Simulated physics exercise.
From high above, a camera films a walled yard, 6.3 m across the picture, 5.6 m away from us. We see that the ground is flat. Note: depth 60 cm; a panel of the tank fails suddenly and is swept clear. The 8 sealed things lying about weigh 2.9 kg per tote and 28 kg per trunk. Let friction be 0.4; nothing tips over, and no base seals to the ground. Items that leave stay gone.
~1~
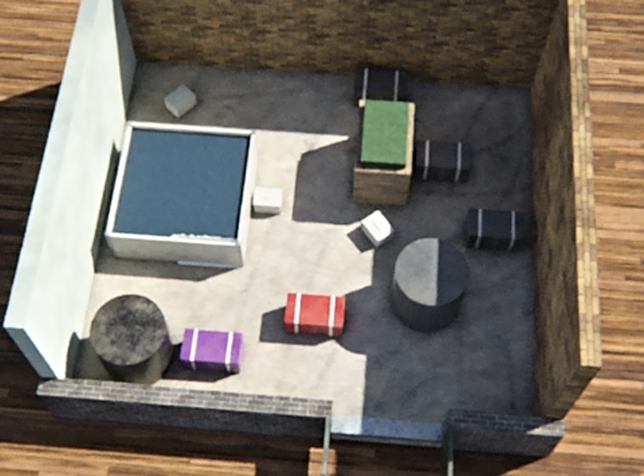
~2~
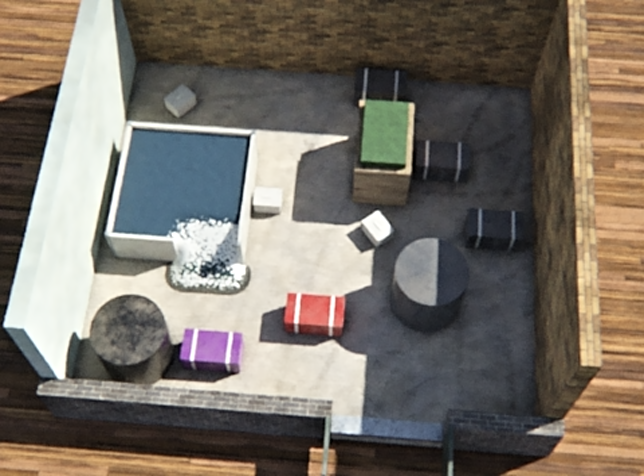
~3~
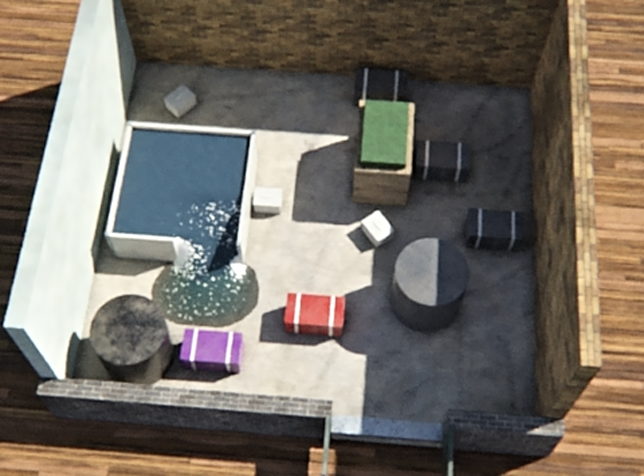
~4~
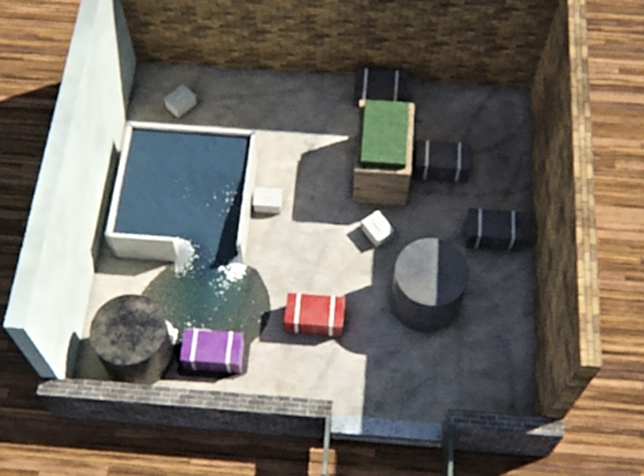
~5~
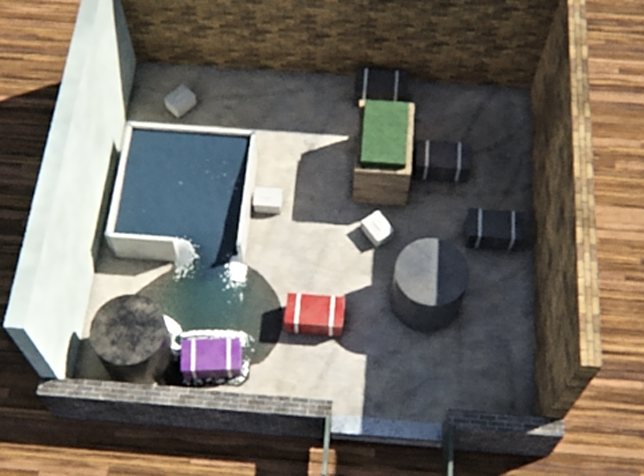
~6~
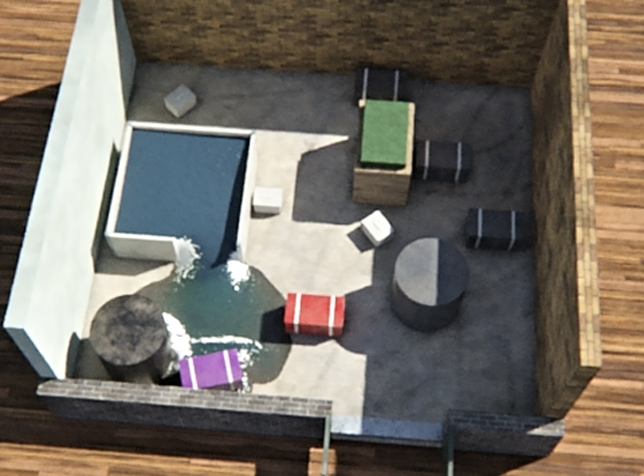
The clip opens on a walled yard seen from high above, with a full tank at left and trunks scattered about. A panel on the tank's near side gives way, and water pours out, spreading across the floor. It reaches the purple trunk and shifts it slightly toward the near wall, while the red trunk stays put.
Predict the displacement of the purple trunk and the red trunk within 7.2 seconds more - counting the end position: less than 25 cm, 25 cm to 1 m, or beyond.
My prediction: The purple trunk ought to be borne away, the red trunk ought to budge somewhat.
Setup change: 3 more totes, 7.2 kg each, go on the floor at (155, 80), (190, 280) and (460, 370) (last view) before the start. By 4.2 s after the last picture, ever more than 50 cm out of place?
Result, in listed order: Not exceeded / exceeded / exceeded.
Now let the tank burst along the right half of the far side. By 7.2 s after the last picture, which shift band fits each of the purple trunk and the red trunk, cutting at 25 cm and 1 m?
First the purple trunk: It holds steady; as for the red trunk, it holds steady.
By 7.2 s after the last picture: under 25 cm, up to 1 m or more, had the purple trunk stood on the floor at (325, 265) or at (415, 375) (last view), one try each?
In that order: It hardly budges; it goes a long way.
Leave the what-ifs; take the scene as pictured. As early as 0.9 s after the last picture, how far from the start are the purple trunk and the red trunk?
I'd say about 50 and 5 centimetres.
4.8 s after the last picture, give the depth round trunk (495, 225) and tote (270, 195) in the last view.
4 and 0 cm.
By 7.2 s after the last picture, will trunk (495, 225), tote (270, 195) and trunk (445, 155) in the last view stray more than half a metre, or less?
The first topped the threshold, the second never reached the threshold, and the third never reached the threshold.
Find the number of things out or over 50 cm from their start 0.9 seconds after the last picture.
I get 1.
Then, 0.9 s after the last picture the purple trunk is near (224, 376), 0.5 m from its start, afloat; the red trunk is near (318, 310), 0.0 m from its start, aground; 0 of 8 are out; 1 afloat.
Then, 2.8 s after the last picture the purple trunk is near (419, 370), 2.8 m from its start, aground; the red trunk is near (326, 299), 0.2 m from its start, aground; 0 of 8 are out; 0 afloat.
Then, 4.8 s after the last picture the purple trunk is near (502, 326), 4.0 m from its start, afloat; the red trunk is near (331, 289), 0.4 m from its start, aground; 0 of 8 are out; 2 afloat.
Then, 7.2 s after the last picture the purple trunk is near (486, 201), 4.5 m from its start, afloat; the red trunk is near (331, 289), 0.4 m from its start, aground; 0 of 8 are out; 3 afloat.
